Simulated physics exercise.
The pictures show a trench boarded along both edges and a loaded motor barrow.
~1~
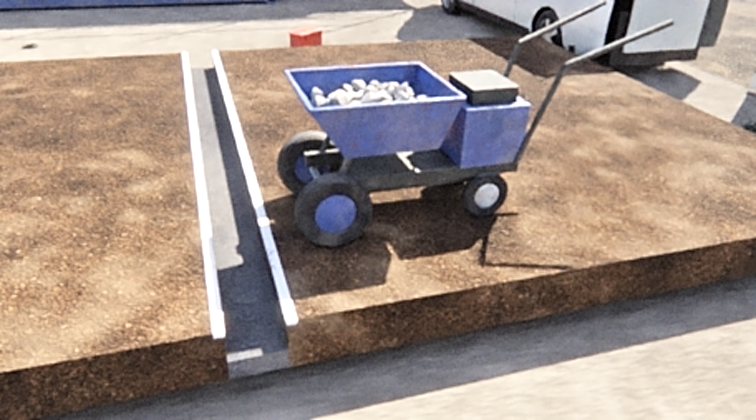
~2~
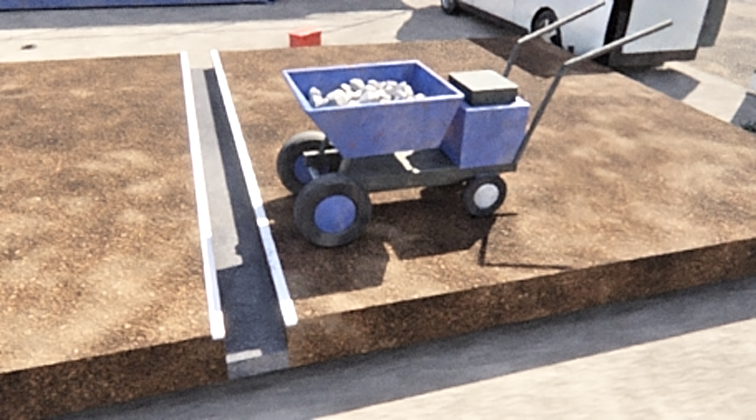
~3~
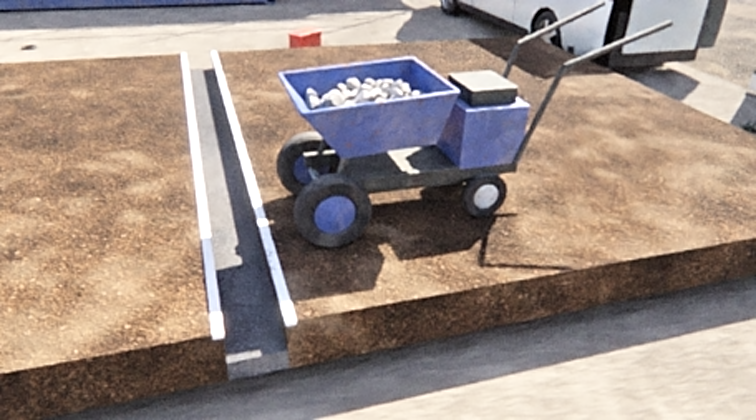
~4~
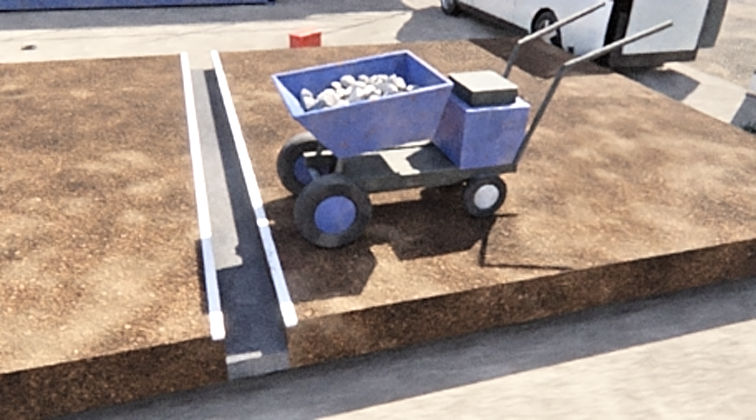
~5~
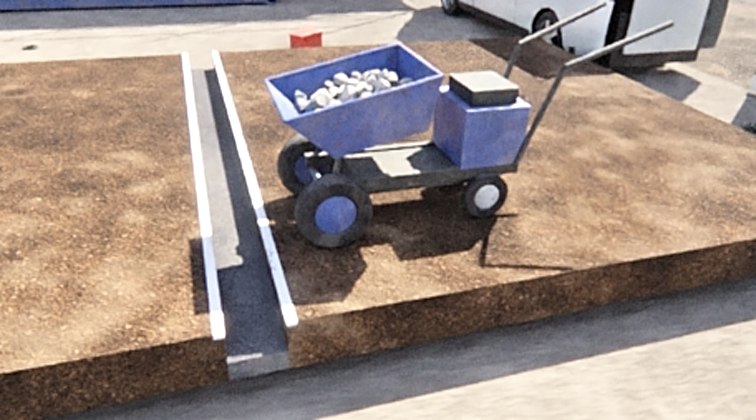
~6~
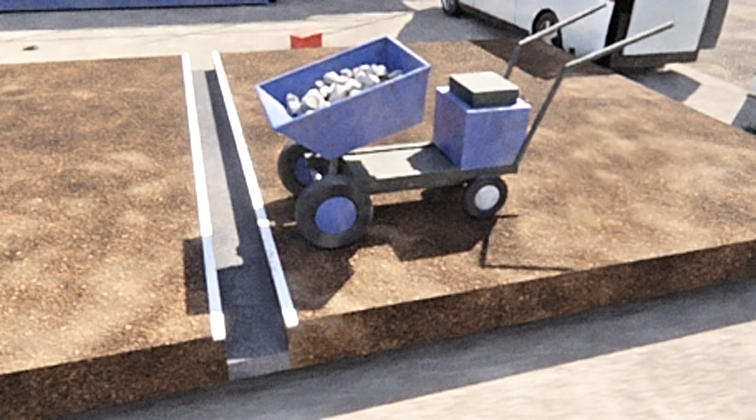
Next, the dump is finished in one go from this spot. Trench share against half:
Half not reached.
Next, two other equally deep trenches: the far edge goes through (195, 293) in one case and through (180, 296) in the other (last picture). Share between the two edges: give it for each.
Around 50 percent first, around 70 percent second.
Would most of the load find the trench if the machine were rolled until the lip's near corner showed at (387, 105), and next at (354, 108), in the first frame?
Lab note - position 1: A majority share; position 2: A majority share.
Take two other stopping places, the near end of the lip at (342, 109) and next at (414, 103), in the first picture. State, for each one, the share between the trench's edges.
70 % and 40 %.
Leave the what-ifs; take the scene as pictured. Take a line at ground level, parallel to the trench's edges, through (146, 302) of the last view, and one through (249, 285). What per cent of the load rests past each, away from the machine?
Roughly 30 and 90 percent.
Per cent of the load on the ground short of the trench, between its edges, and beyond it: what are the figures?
Short 0, between 15, beyond 80.
Soon after the last picture, skip tipped steeply; all in the skip.
A little later, skip tipped right over; most in the skip; a stray few in or heaped over the trench; about a quarter beyond it; a stray few falling.
Later still, skip tipped right over; about a quarter in the skip; a small part in or heaped over the trench; most beyond it.
By the end, skip tipped right over; a small part in the skip; a small part in or heaped over the trench; most beyond it.
